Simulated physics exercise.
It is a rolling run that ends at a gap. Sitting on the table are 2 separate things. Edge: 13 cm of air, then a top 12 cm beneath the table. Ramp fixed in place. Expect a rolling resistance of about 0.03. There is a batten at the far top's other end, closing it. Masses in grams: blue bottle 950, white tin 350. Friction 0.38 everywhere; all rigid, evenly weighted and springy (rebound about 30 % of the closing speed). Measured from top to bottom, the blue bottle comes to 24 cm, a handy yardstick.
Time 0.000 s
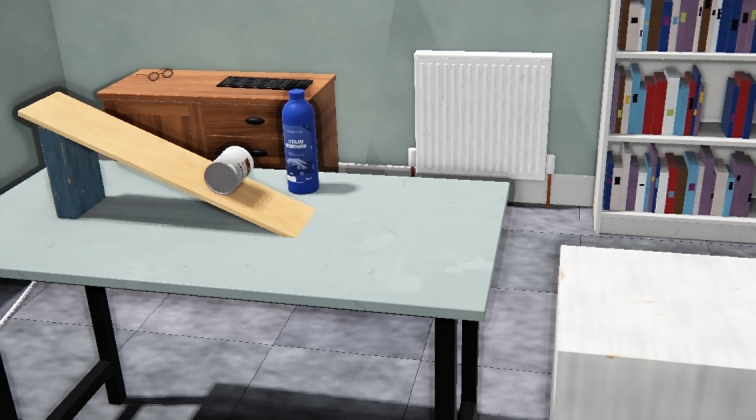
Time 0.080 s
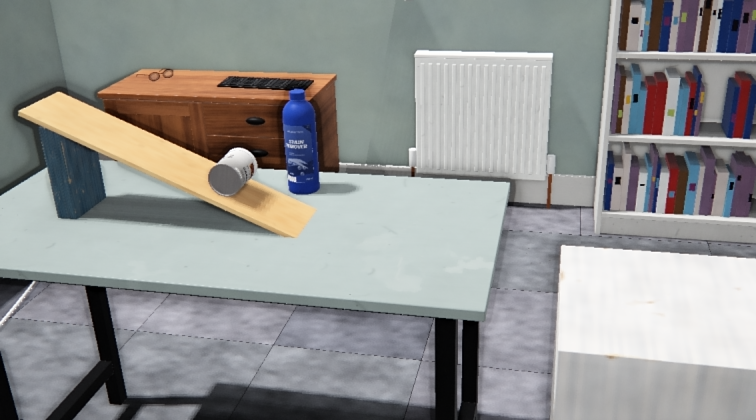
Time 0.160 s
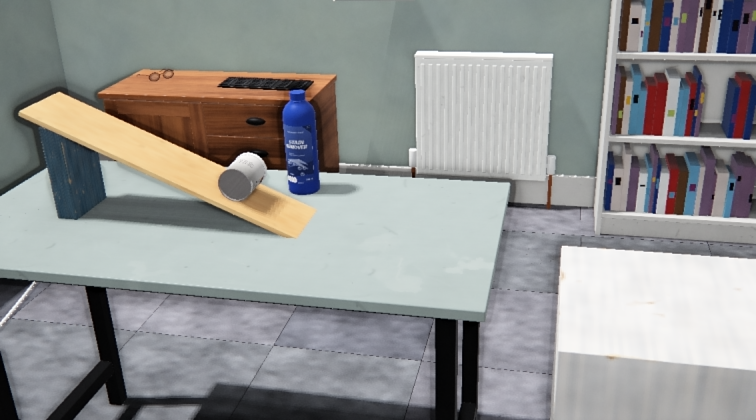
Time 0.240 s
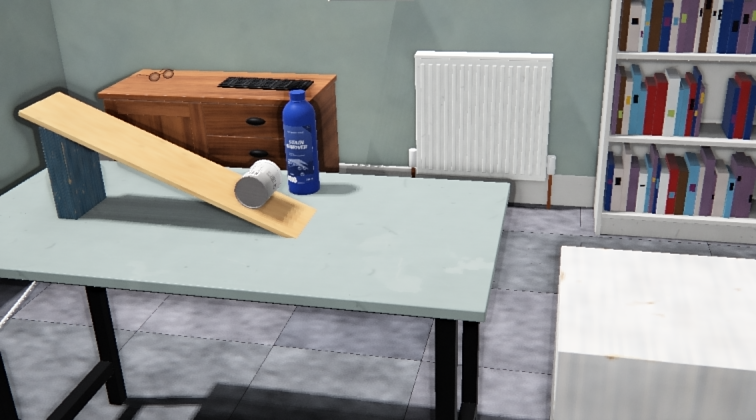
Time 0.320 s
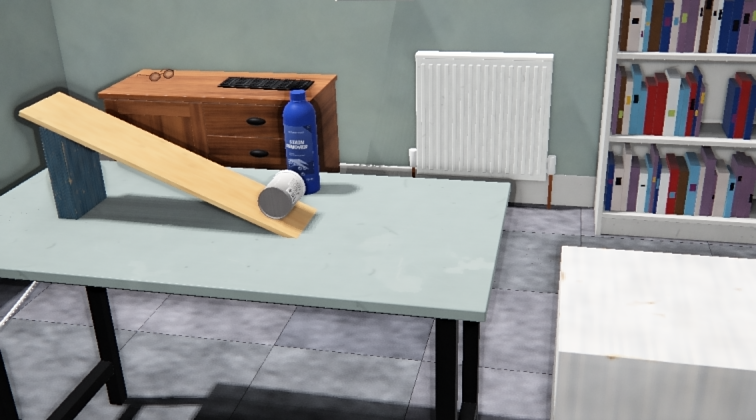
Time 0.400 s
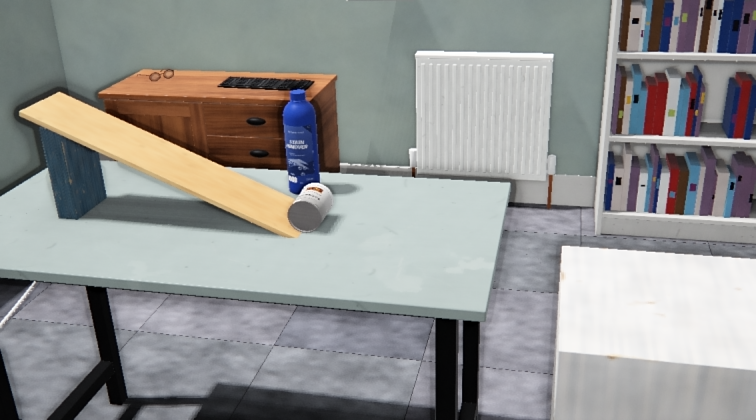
White tin rolling down a wooden ramp on a table, gathering speed and reaching the ramp's foot near a blue bottle.
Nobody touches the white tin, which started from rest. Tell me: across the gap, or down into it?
Across.
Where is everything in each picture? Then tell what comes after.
The first frame shows edge 59 cm away; white tin (229, 170); blue bottle (300, 141).
The second frame shows edge 58 cm away; white tin (233, 172); blue bottle (301, 141).
The third frame shows edge 56 cm away; white tin (243, 177); blue bottle (301, 142).
The fourth frame shows edge 53 cm away; white tin (259, 184); blue bottle (301, 142).
The fifth frame shows edge 48 cm away; white tin (282, 194); blue bottle (301, 142).
The sixth frame shows edge 41 cm away; white tin (311, 208); blue bottle (301, 142).
By 0.70 s, edge 15 cm away; white tin near (428, 215).
By 1.10 s, 15 cm past the table's edge; white tin near (571, 272).
When it is over (1.7 s), 43 cm past the table's edge; blue bottle within 8 cm of the start.
